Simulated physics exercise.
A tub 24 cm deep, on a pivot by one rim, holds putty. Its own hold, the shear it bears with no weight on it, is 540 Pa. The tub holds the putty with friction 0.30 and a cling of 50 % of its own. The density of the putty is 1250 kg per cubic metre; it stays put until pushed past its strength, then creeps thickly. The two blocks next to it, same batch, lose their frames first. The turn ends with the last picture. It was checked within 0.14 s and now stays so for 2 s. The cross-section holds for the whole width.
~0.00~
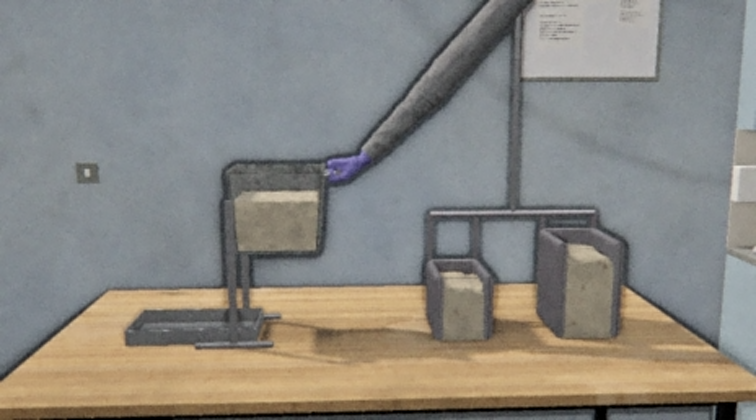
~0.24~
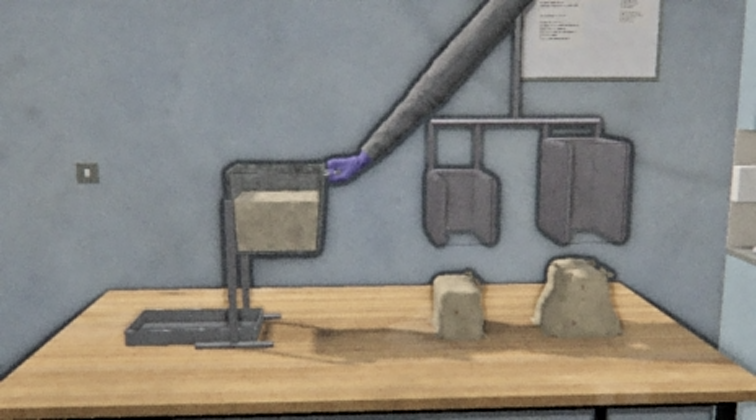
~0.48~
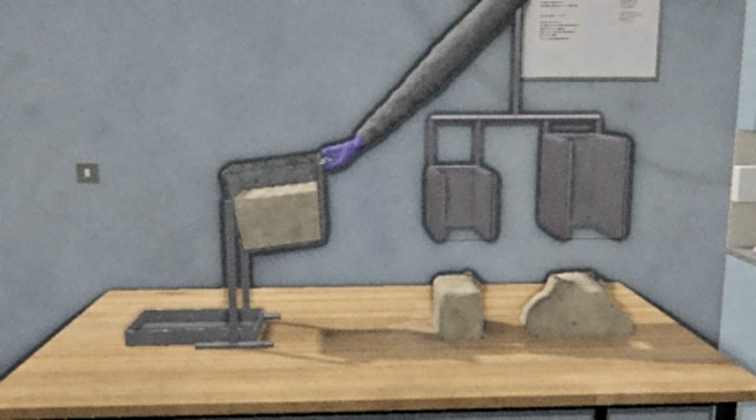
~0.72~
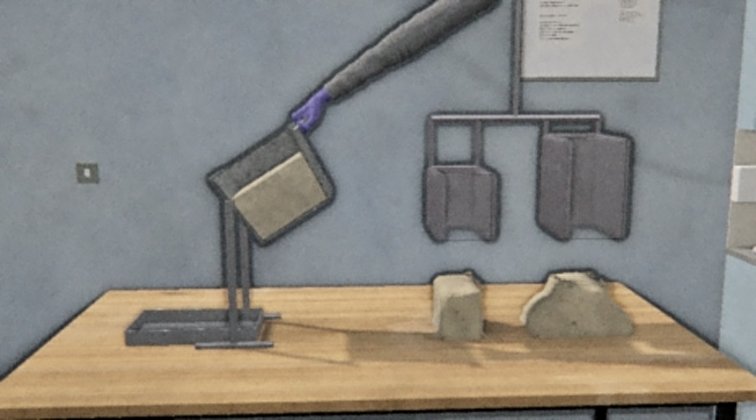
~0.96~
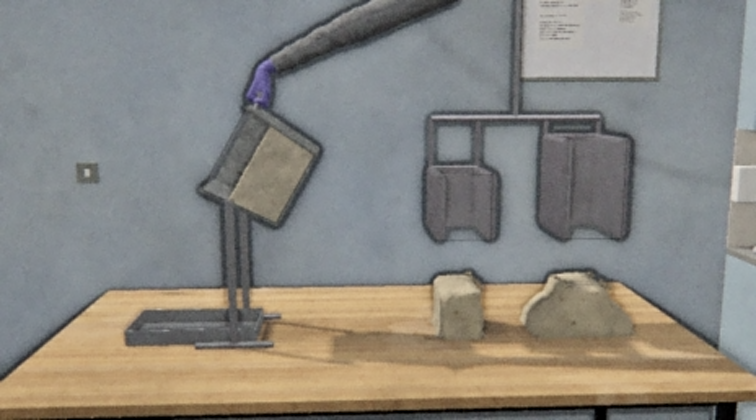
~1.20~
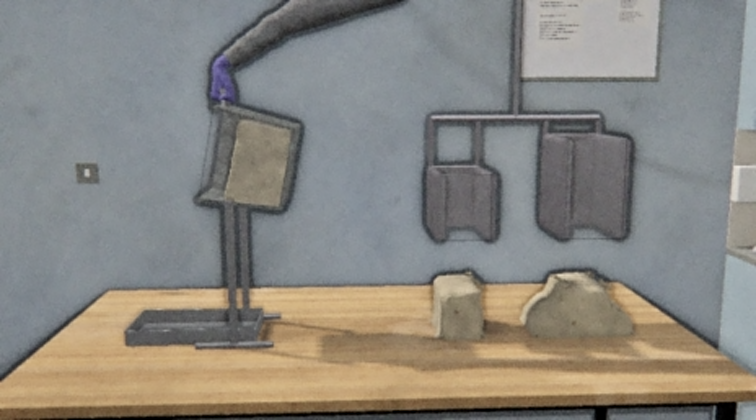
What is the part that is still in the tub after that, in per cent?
Expect roughly 100 %.
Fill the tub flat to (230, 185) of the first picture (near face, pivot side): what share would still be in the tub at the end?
Then about 65 %.
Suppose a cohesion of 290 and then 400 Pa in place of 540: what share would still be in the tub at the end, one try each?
In that order: 65 %, 75 %.
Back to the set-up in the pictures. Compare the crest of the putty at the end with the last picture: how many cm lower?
Some 6 cm.
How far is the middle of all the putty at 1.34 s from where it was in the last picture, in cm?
About 3 cm.
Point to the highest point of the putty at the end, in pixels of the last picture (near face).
Around (227, 142).
After 1.34 s, the tub is at 79 degrees and holds 100 %.
After 1.51 s, the tub is at 79 degrees and holds 100 %.
After 1.68 s, the tub is at 79 degrees and holds 100 %.
After 1.85 s, the tub is at 79 degrees and holds 100 %.
After 3.20 s, at the end, the tub is at 79 degrees and holds 100 %.
